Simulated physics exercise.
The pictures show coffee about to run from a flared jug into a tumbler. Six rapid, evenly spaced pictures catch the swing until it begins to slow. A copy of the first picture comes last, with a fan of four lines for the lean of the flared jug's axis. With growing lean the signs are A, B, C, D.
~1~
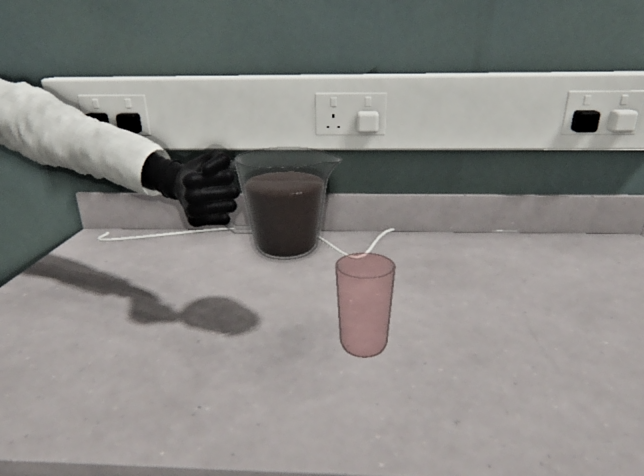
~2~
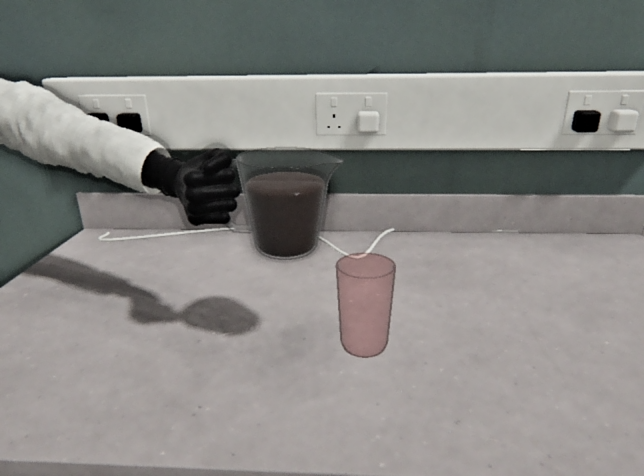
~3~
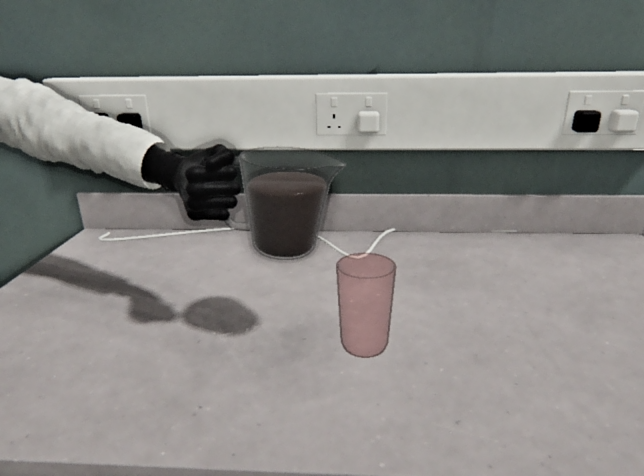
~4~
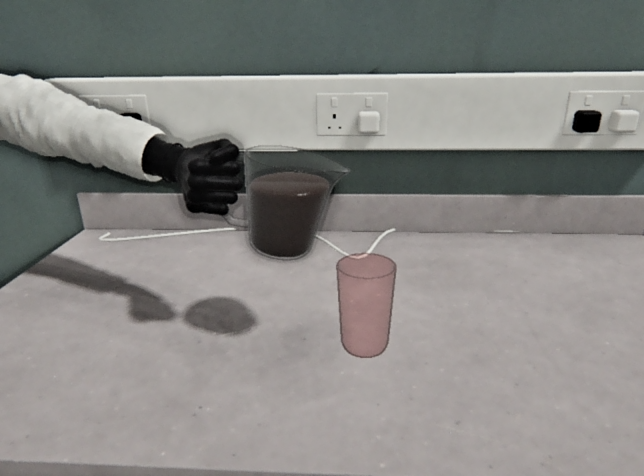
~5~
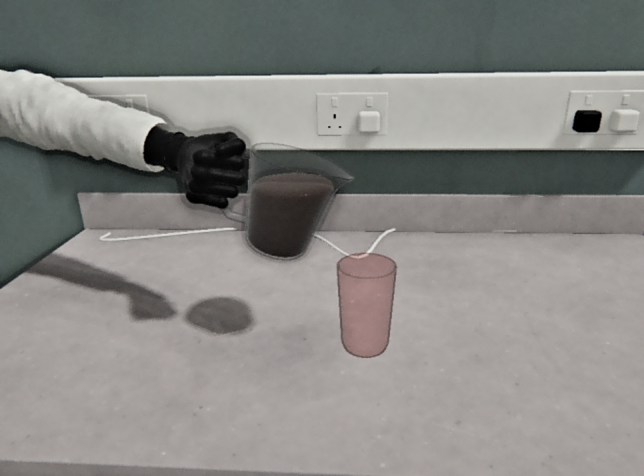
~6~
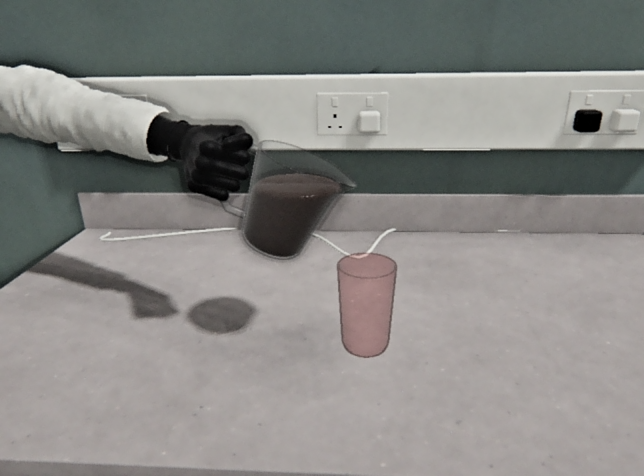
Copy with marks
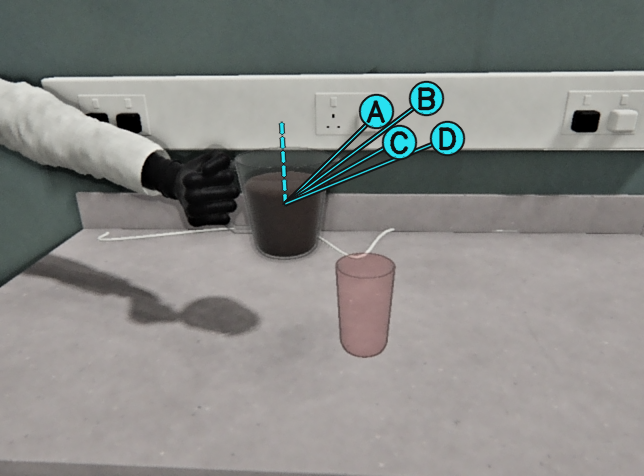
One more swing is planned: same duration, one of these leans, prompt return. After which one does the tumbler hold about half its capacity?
The best tilt is C.
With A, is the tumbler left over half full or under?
Under half.
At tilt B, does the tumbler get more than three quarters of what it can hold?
No, less.
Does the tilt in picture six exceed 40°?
No, it does not.
On the marked copy, A at (366, 125); B at (413, 108); C at (383, 148); D at (431, 144).
If A is chosen, the tumbler ends with about 18 % of what it can hold; 5 % of the coffee is spilt.
If B is chosen, the tumbler ends with about 28 % of what it can hold; 8 % of the coffee is spilt.
If C is chosen, the tumbler ends with about 47 % of what it can hold; 6 % of the coffee is spilt.
If D is chosen, the tumbler ends with about 68 % of what it can hold; 4 % of the coffee is spilt.
